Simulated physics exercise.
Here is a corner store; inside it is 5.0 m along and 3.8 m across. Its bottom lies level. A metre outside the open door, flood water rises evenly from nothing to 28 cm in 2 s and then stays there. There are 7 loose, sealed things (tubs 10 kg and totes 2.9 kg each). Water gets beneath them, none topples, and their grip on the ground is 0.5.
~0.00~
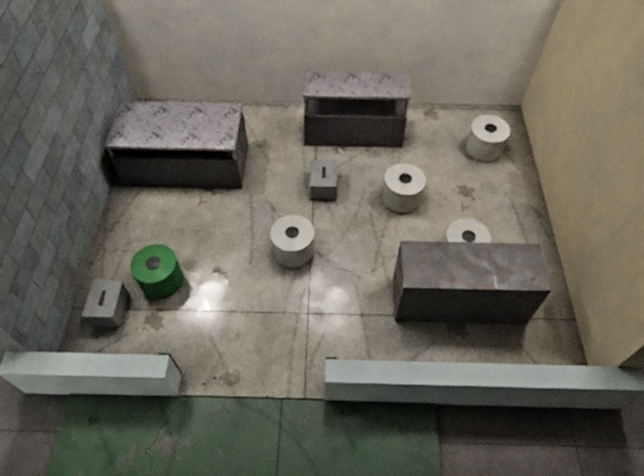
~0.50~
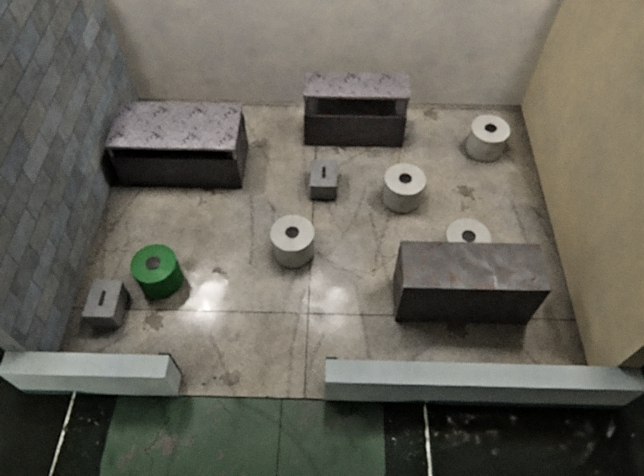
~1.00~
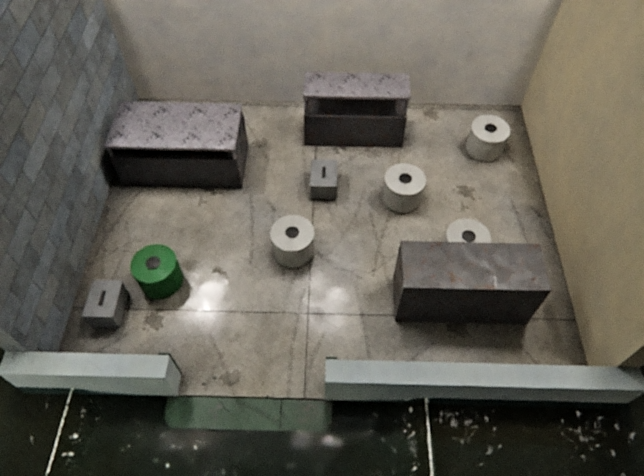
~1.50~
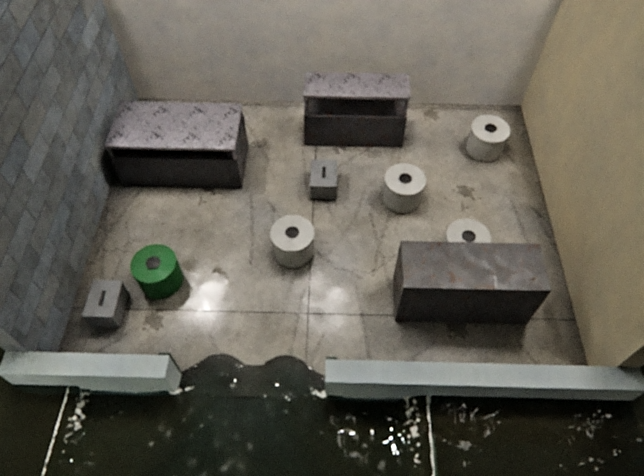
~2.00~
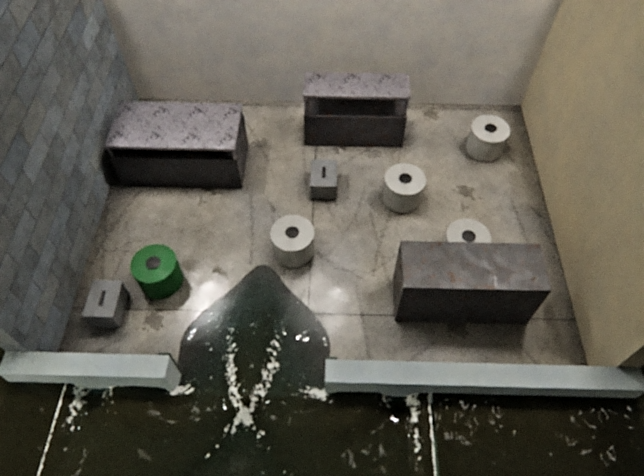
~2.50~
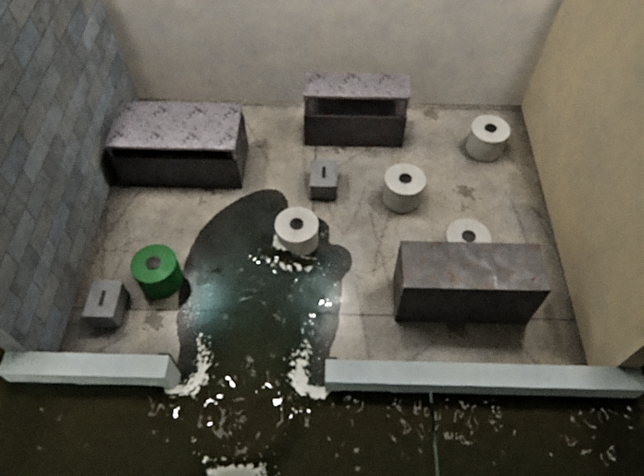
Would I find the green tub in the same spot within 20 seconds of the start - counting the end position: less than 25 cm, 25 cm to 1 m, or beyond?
The green tub is nudged along.
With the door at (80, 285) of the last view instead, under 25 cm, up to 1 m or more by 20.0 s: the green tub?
In that case the green tub gets carried off.
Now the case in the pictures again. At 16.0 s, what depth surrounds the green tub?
About 20 cm.
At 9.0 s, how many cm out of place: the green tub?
About 60 cm.
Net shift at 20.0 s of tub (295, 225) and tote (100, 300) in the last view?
In turn: 250 cm, 60 cm.
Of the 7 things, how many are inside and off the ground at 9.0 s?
I count 7.
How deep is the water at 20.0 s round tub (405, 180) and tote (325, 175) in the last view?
About 24 and 23 cm.
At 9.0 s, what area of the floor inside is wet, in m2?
About 17 m2.
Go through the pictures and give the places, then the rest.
The first picture shows the green tub at (153, 263), on the bottom; 0.0 m2 under water; 0 of 7 have shifted.
The second picture shows the green tub at (153, 263) rests on the ground; water covers 0.0 m2; 0 of 7 have shifted.
The third picture shows the green tub at (153, 263), on the bottom; water covers 0.0 m2; 0 of 7 have shifted.
The fourth picture shows the green tub at (153, 263), on the bottom; water covers 0.1 m2; 0 of 7 have shifted.
The fifth picture shows the green tub at (153, 263), on the bottom; 1.1 m2 under water; 0 of 7 have shifted.
The sixth picture shows the green tub at (153, 263), on the bottom; 2.7 m2 under water; 1 of 7 have shifted.
After 4.0 s the green tub is near (104, 236), 0.7 m from its start, aground; 1 afloat.
After 9.0 s the green tub is near (166, 206), 0.7 m from its start, afloat; 7 afloat.
After 16.0 s the green tub is near (152, 201), 0.7 m from its start, afloat; 7 afloat.
After 20.0 s the green tub is near (187, 209), 0.6 m from its start, afloat; 7 afloat.
